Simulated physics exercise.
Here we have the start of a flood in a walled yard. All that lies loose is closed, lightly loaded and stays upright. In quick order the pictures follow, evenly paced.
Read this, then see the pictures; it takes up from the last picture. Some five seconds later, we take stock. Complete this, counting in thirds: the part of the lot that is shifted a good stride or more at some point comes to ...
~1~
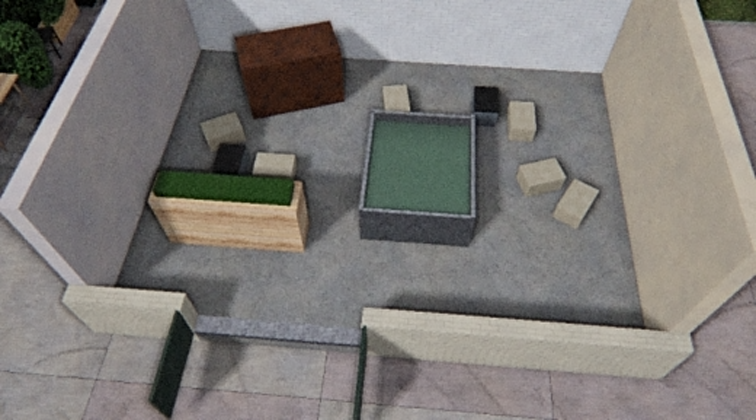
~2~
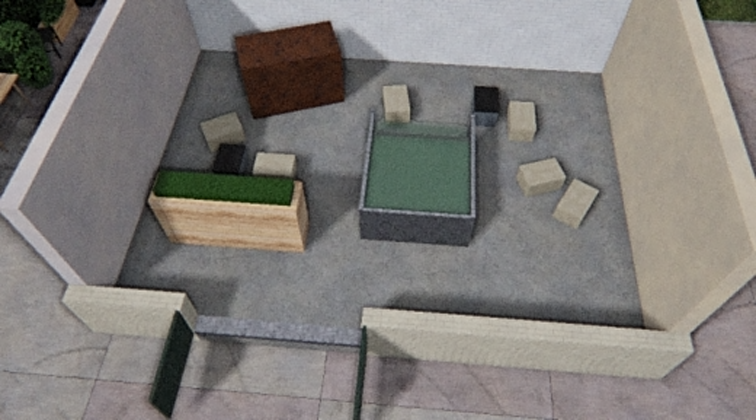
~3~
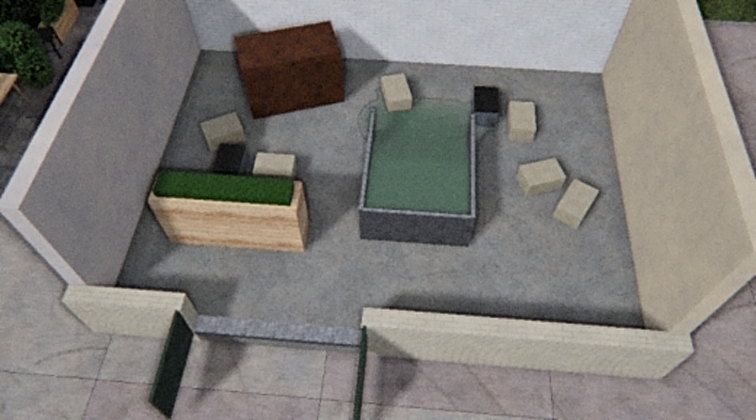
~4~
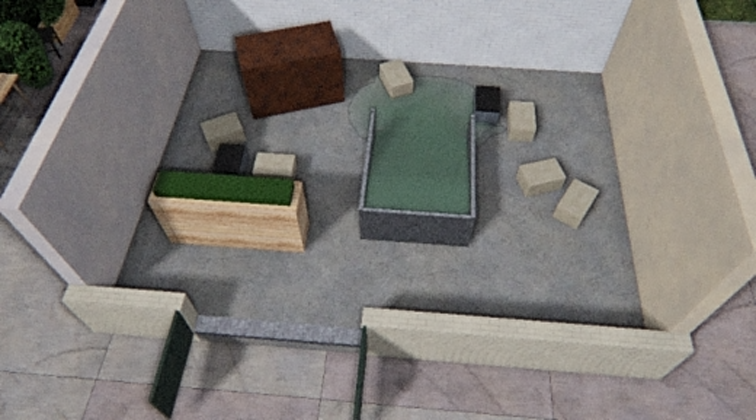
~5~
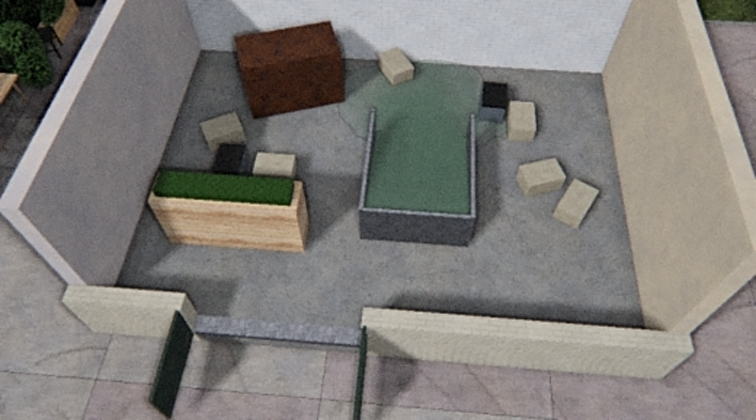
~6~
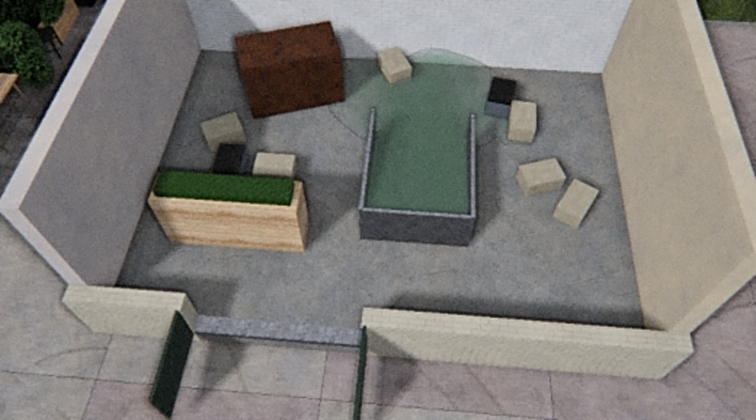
It comes to at least two thirds.
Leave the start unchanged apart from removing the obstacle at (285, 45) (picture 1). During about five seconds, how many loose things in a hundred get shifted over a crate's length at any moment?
Roughly 90 in a hundred.
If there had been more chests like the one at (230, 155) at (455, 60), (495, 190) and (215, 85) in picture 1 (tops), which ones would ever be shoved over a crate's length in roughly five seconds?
Here's how it goes: Sent far off, never gets far, and lastly sent far off.
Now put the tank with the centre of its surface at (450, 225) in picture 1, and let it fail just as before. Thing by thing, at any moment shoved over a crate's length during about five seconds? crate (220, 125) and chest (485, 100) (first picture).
First: Stayed short. Second: Covered that distance.
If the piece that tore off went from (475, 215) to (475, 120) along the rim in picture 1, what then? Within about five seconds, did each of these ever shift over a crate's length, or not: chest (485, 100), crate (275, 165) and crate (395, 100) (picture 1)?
Listed in turn, ends up that far off, never travels that far, ends up that far off.
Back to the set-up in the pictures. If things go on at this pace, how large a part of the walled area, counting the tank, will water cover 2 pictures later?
I make it 25 per cent.
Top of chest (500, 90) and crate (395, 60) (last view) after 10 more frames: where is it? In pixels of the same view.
Roughly (598, 77) and (345, 47).
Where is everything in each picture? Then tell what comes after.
The first frame shows a crate at (396, 98) rests on the ground; a chest at (487, 98), on the bottom; 0 of 8 have shifted.
The second frame shows a crate at (396, 98), on the bottom; a chest at (487, 98) rests on the ground; 0 of 8 have shifted.
The third frame shows a crate at (397, 87) rests on the ground, close to its start; a chest at (487, 98), on the bottom; 1 of 8 have shifted.
The fourth frame shows a crate at (396, 73) rests on the ground, a stride from its start; a chest at (488, 98), on the bottom; 1 of 8 have shifted.
The fifth frame shows a crate at (396, 60) rests on the ground, a stride from its start; a chest at (495, 94) rests on the ground, close to its start; 2 of 8 have shifted.
The sixth frame shows a crate at (395, 60), on the bottom, a stride from its start; a chest at (502, 90) rests on the ground, a stride from its start; 2 of 8 have shifted.
A moment on, 2 of 8 are well off their spots; 1 afloat.
Next, 2 of 8 are well off their spots; 2 afloat.
Later, 3 of 8 are well off their spots; 2 afloat.
In the end, 8 of 8 are well off their spots, and 8 have been at some point; 6 afloat.
